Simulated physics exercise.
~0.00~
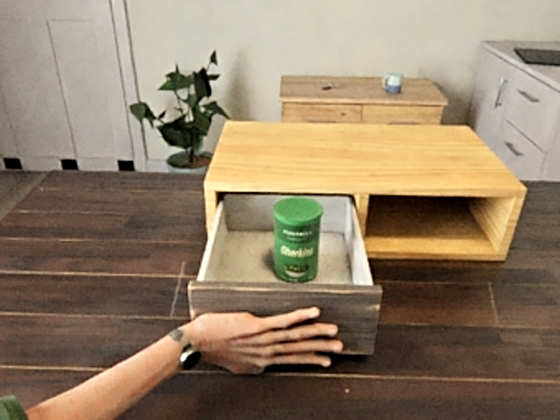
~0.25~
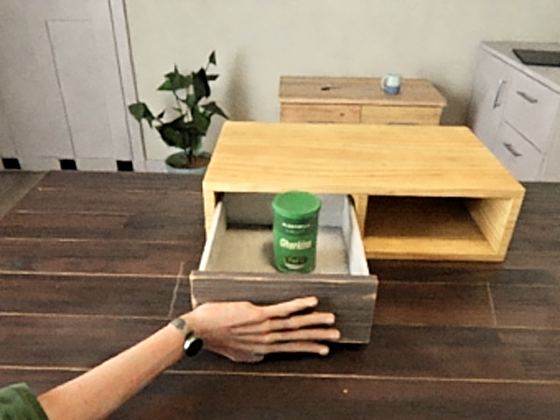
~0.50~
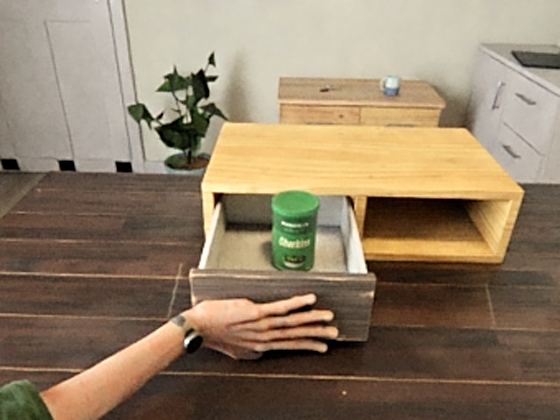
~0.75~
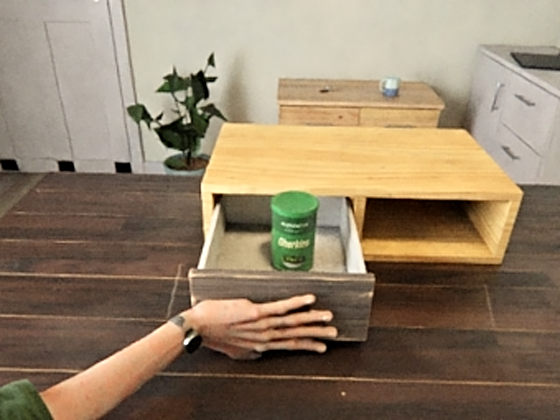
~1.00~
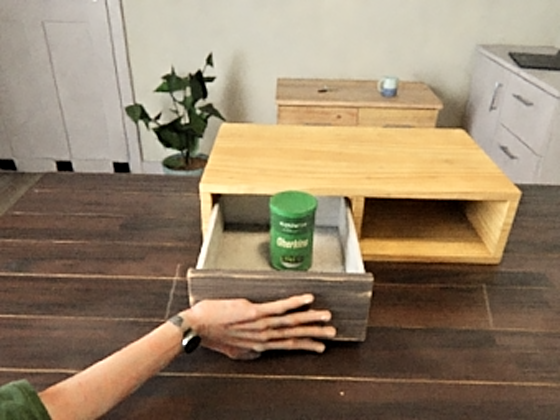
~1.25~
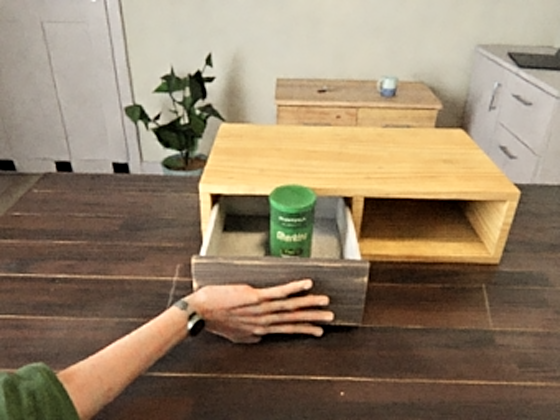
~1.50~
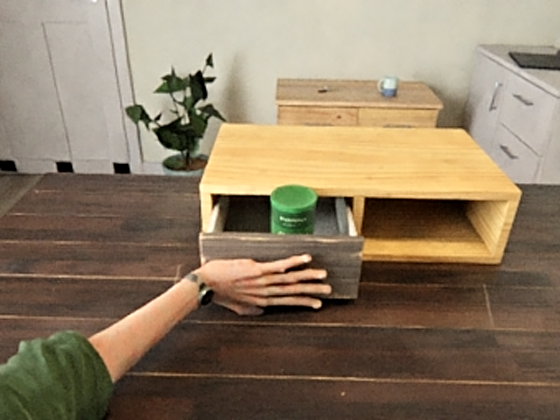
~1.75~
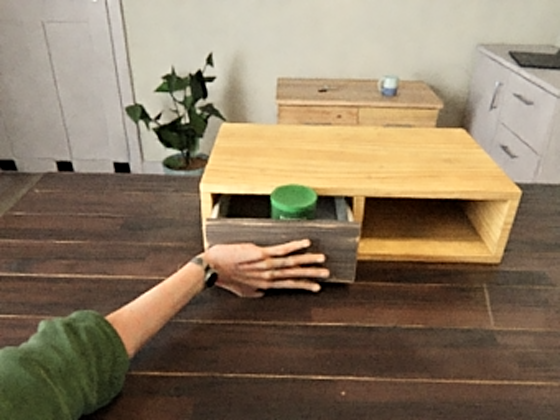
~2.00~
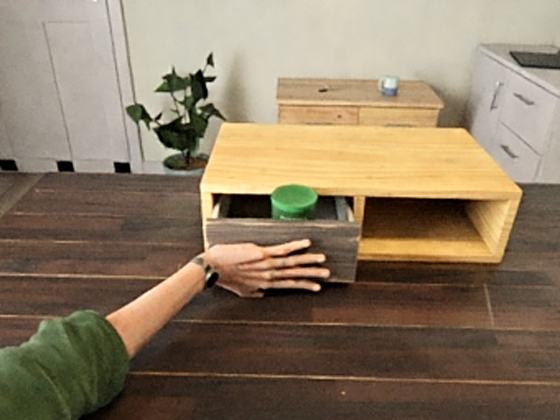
In a room, a hand pushes a drawer holding a green tin partway into a cabinet.
